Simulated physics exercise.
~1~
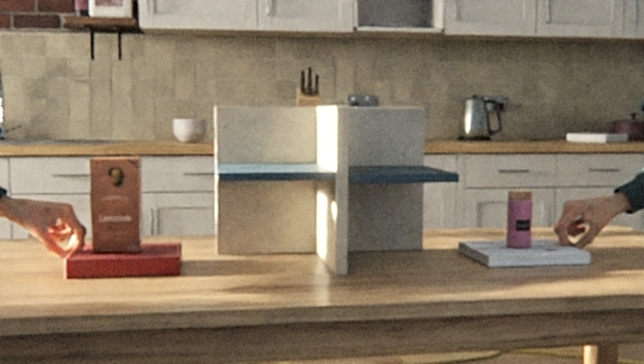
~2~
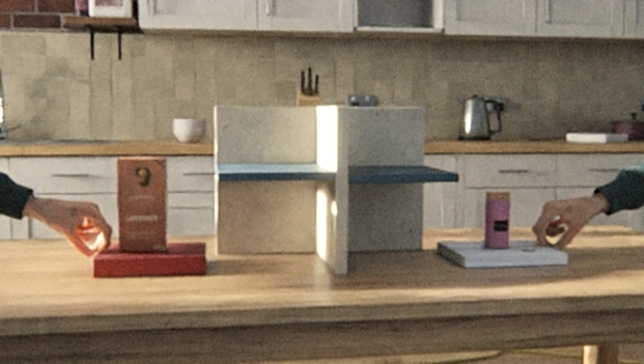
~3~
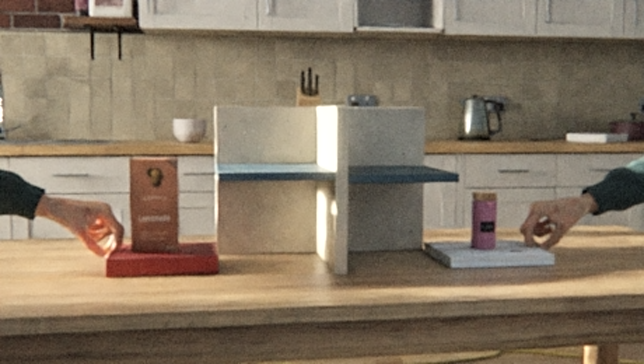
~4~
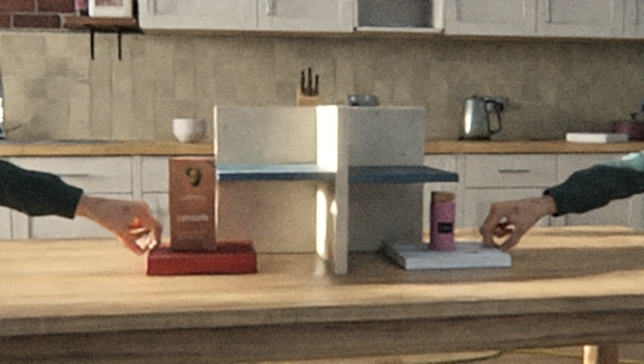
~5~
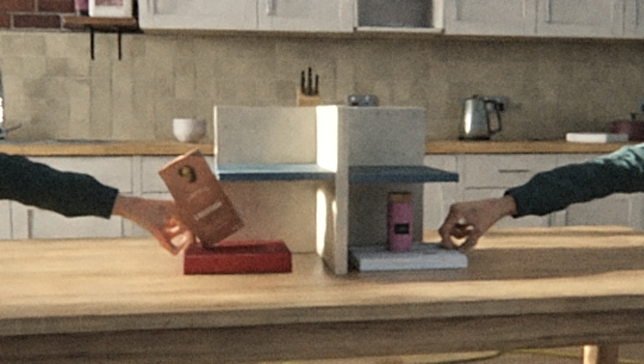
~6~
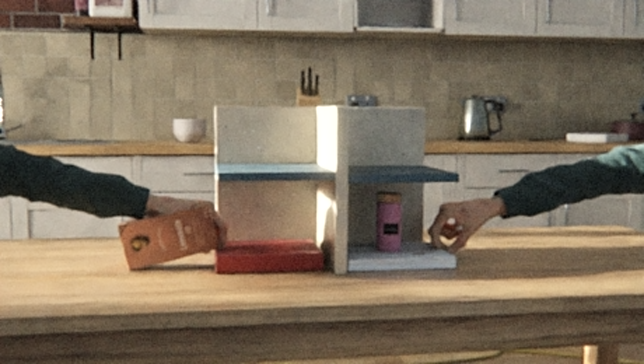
Two hands slide loaded carriers inward across a wooden table in a kitchen, seen straight on by a still camera, with pale cabinets and a tiled wall behind. A red tray carries an upright orange carton from the left, and a white board carries a pink shaker from the right, toward a pale stand with a blue shelf. The carton meets the shelf's left edge and tips back to the left, while the shaker passes beneath the right side. The tray and board end under the shelf, the shaker still upright and the carton tipped over outside by the left hand.
